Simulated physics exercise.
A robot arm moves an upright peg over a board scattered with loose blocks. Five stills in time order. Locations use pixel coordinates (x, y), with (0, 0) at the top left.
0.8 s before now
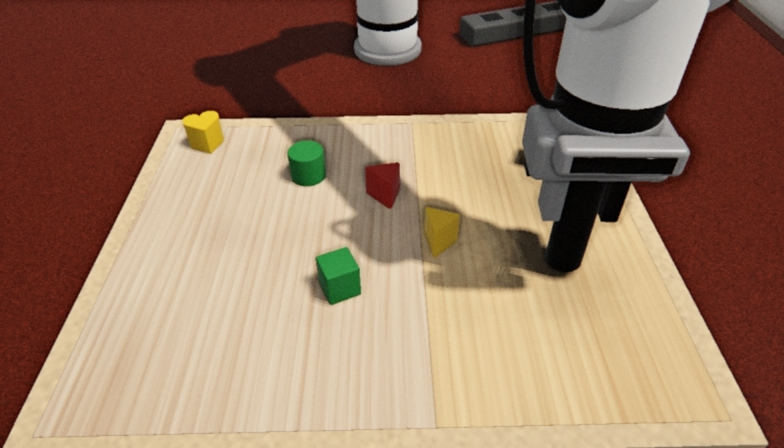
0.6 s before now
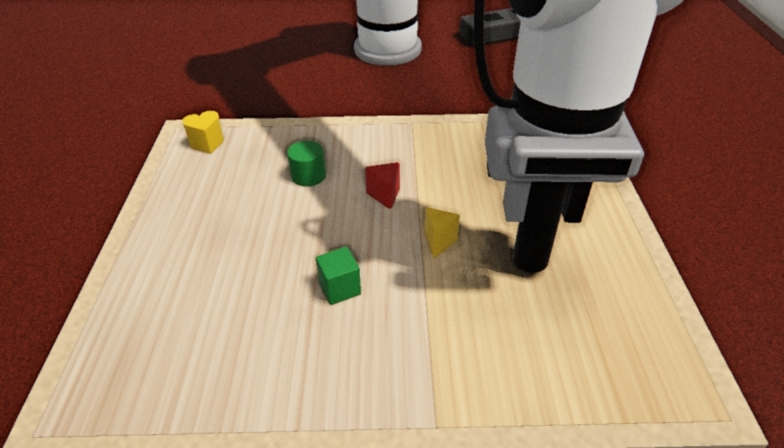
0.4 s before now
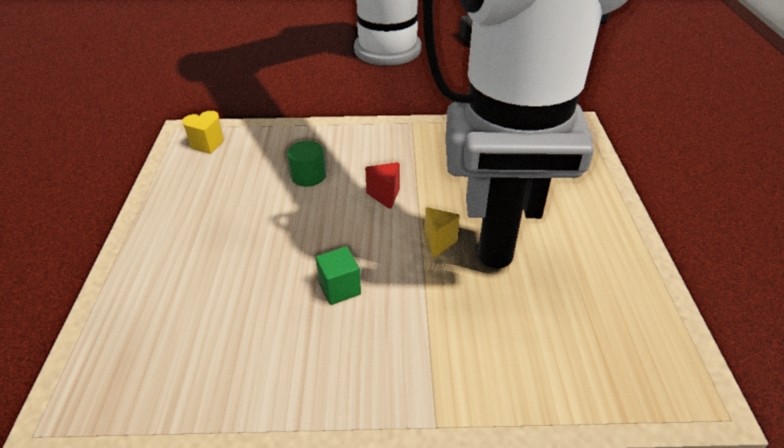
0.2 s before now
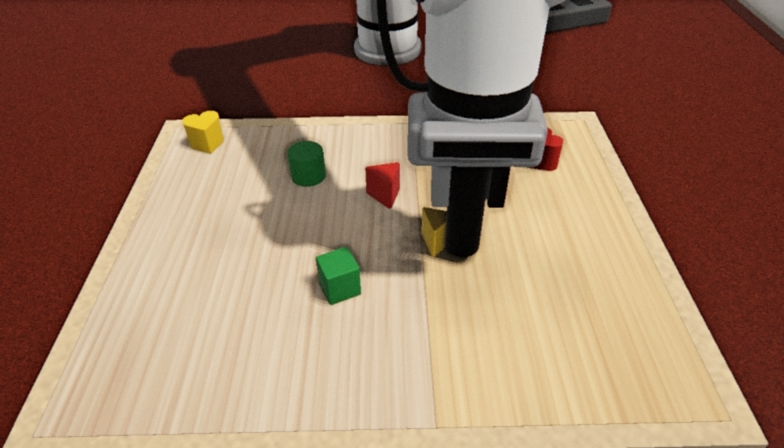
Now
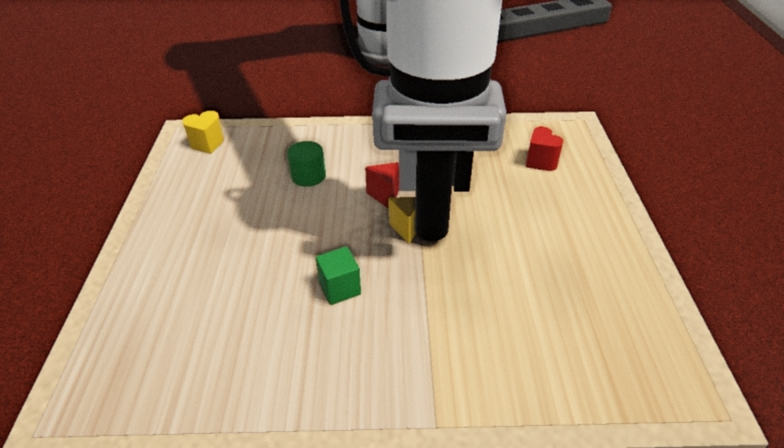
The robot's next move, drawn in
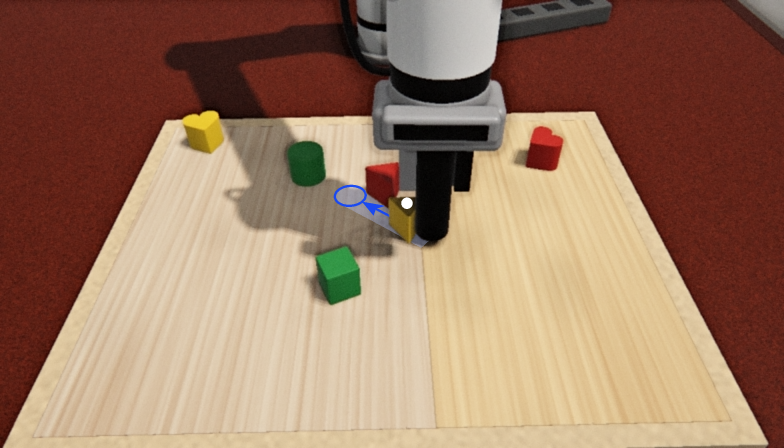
A robot arm holding a dark upright peg glides left across a wooden board of scattered green, red and yellow blocks, uncovering a red heart behind it. The peg reaches the yellow three-sided block and pushes it left and slightly away, close to the red three-sided block.
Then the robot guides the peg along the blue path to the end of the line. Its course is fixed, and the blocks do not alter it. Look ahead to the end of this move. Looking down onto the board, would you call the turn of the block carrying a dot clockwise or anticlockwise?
That block twists counter-clockwise.
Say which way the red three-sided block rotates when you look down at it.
Turns clockwise.
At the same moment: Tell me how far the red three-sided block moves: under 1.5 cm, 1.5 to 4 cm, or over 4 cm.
Goes 1.5 to 4 cm.
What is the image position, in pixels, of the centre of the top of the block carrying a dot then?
By then it is at (322, 170).
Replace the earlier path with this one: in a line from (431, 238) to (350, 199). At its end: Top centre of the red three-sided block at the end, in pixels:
Just about (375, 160).
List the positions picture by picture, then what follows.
Peg's lower end at (563, 259); green round block at (305, 150); red three-sided block at (385, 170); yellow three-sided block at (440, 217), in the first frame.
Peg at (530, 260); blocks still, in the second frame.
Peg at (495, 256); blocks still, in the third frame.
Peg at (462, 245); yellow three-sided block at (438, 216), in the fourth frame.
Peg at (432, 230); green round block at (305, 150); red three-sided block at (385, 170); yellow three-sided block at (407, 203), in the fifth frame.
Drawn move, from (431, 238) directly to (350, 196); the dot is on the yellow three-sided block.
The first path, step by step. One third of the way, peg at (403, 215); yellow three-sided block at (377, 190).
Two thirds of the way, peg at (375, 200); red three-sided block at (378, 162), turned 60° clockwise; yellow three-sided block at (349, 178).
At the end, peg at (350, 187); green round block still; red three-sided block at (373, 159), turned 105° clockwise; yellow three-sided block at (322, 170), turned 30° anticlockwise.
